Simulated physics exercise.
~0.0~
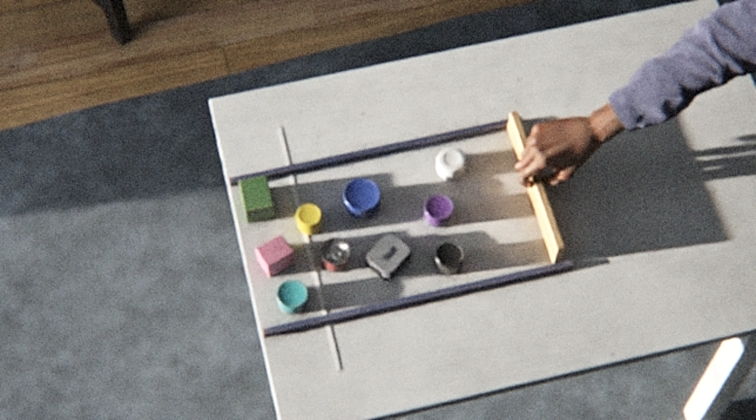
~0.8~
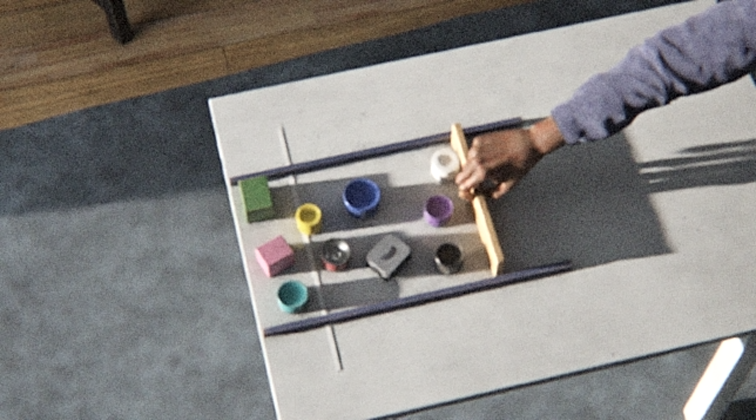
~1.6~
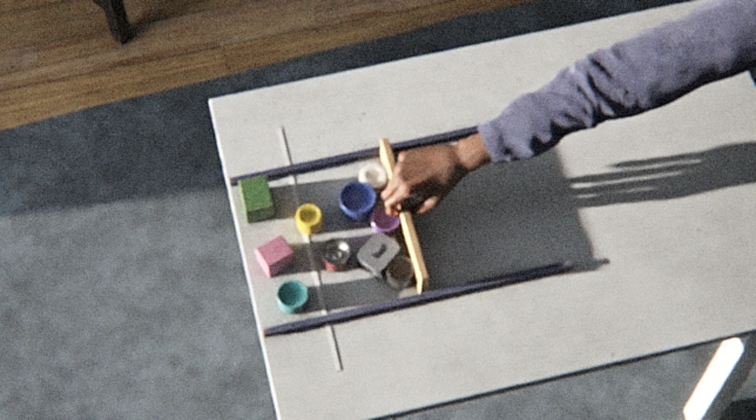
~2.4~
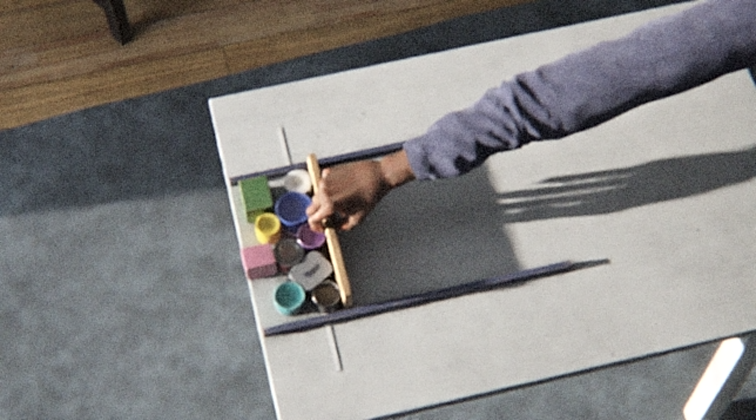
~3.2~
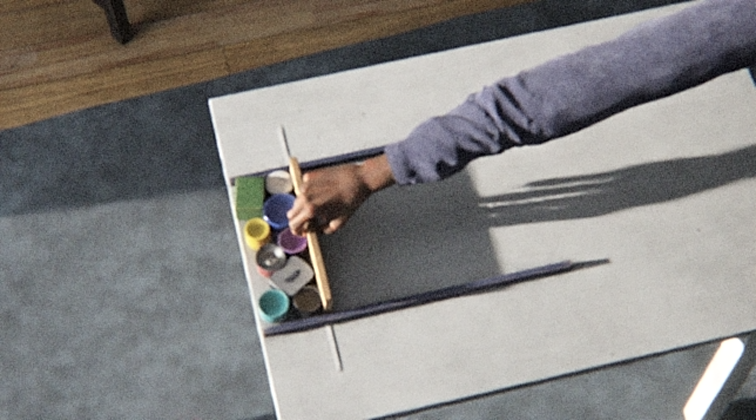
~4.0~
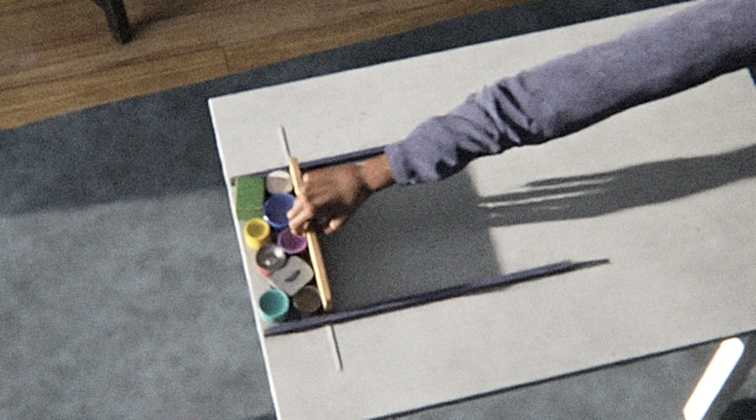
A hand slides a board left, bunching small objects until the pink block drops off the table.
